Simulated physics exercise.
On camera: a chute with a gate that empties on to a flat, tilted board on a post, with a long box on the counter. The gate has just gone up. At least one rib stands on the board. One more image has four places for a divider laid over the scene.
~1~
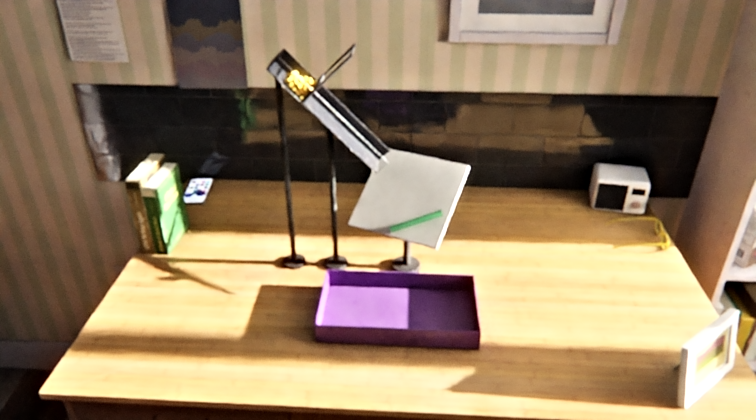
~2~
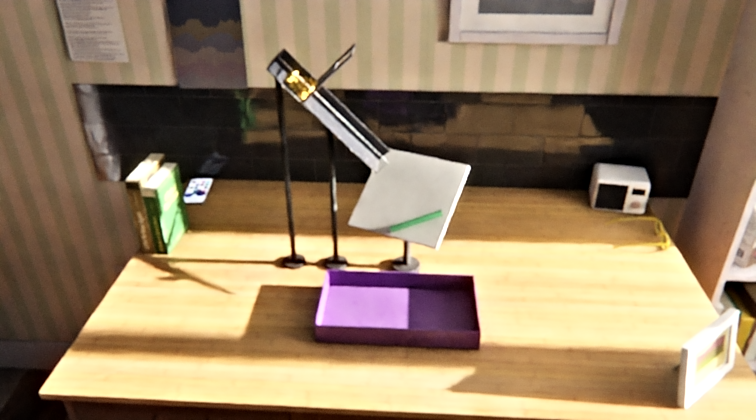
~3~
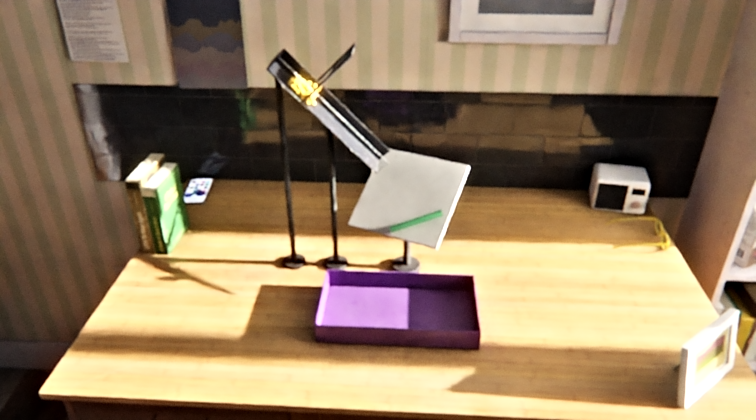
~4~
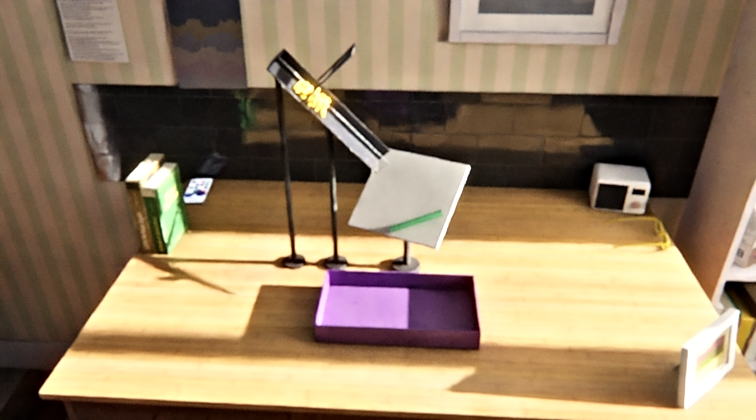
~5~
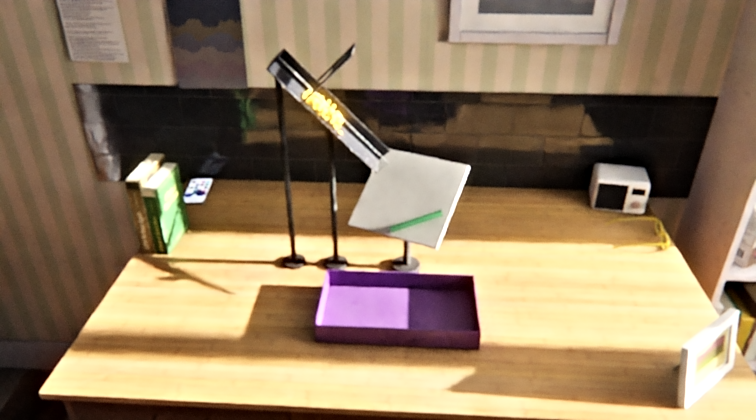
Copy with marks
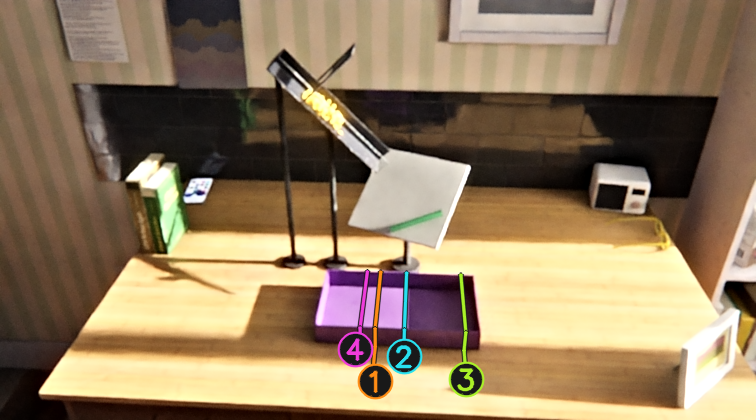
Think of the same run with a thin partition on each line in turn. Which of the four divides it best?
Choose 4.
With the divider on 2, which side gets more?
The left side.
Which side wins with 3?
More lands on the left.
On the marked copy, line 1 crosses the front rim at (375, 327); line 2 crosses the front rim at (404, 329); line 3 crosses the front rim at (465, 331); line 4 crosses the front rim at (360, 327).
With 1, of what is caught, all but a few on the left of the divider, a small share on the right.
With 2, of what is caught, all but a few on the left of the divider, only a few on the right.
With 3, of what is caught, the whole lot on the left of the divider, none at all on the right.
With 4, of what is caught, close to half on the left of the divider, close to half on the right.
